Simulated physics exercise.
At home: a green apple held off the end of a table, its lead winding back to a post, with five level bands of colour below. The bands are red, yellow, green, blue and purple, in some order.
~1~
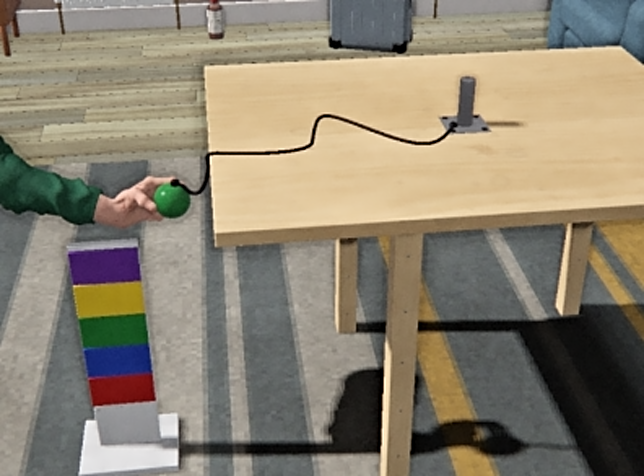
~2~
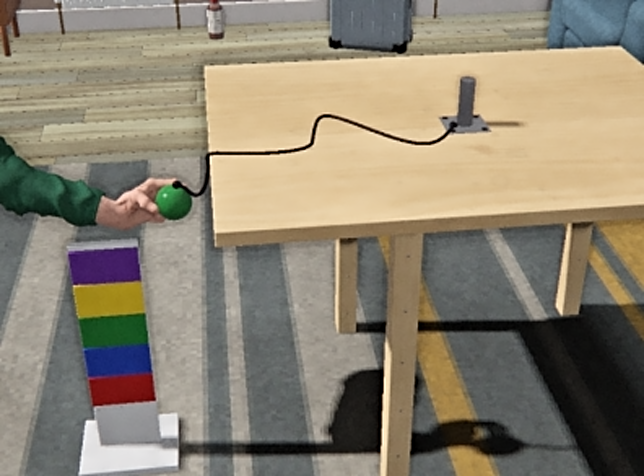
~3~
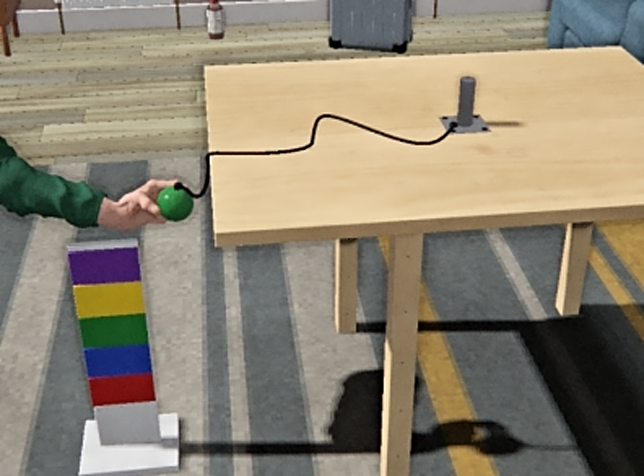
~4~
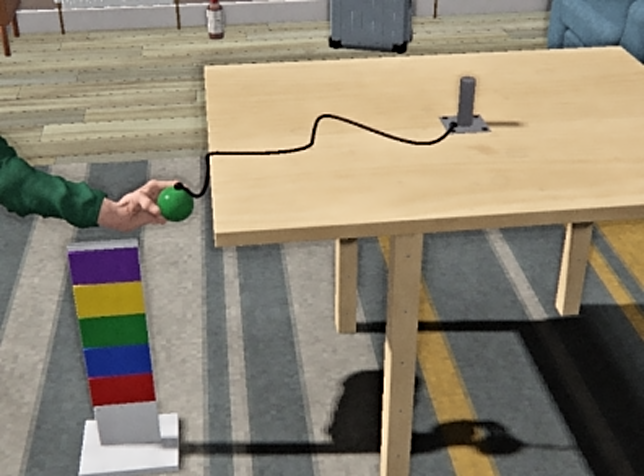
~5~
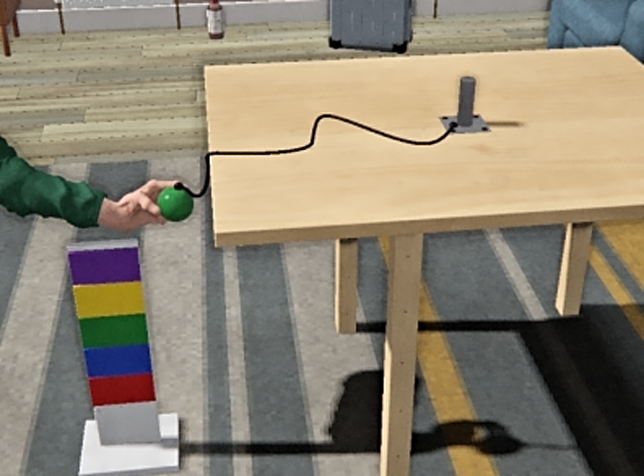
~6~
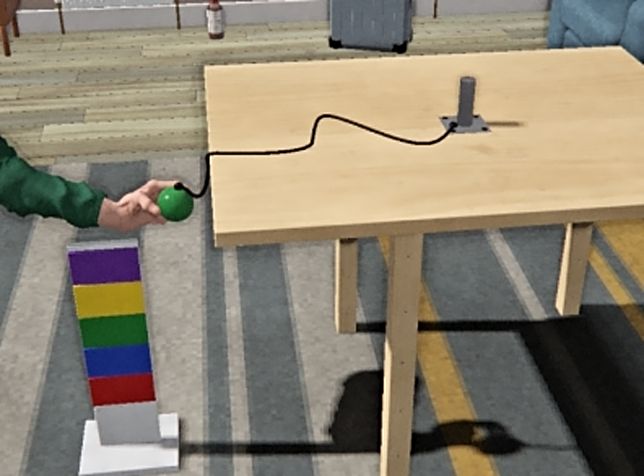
A green ball on a black cord shifting very slightly right in a hand beside a wooden table, above stacked colour bands.
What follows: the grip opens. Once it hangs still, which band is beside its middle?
Its centre hangs level with the green band.
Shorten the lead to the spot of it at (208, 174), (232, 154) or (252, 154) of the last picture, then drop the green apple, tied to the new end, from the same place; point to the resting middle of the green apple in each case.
In that order: (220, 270), (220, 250) and (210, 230).
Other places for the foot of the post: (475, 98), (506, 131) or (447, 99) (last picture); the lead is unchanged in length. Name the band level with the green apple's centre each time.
In that order: Yellow; yellow; green.
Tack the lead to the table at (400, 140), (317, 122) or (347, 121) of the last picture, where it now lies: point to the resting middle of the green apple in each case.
The places are (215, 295), (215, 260) and (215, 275).
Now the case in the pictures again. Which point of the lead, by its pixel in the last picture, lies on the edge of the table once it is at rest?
Near (312, 144).
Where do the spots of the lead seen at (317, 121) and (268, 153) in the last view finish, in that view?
At (263, 143), then (211, 200).
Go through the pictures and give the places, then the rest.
The first picture shows green apple (172, 201); purple (105, 268); yellow (110, 301); green (114, 332); blue (118, 362); red (122, 391).
The second picture shows green apple (174, 202); lead through (439, 140) (376, 132) (319, 119) (299, 150) (223, 154).
The third picture shows green apple (175, 204).
The fourth picture shows green apple (176, 204); lead through (439, 140) (376, 132) (319, 119) (299, 150) (223, 154).
The fifth picture shows green apple (176, 204).
The sixth picture shows green apple (176, 204); lead through (439, 140) (376, 132) (319, 119) (299, 150) (223, 154).
Soon after, apple near (215, 295); level with yellow.
Then, apple near (229, 321); level with green.
At rest, apple near (219, 323); level with green. Its middle rests at the green band.
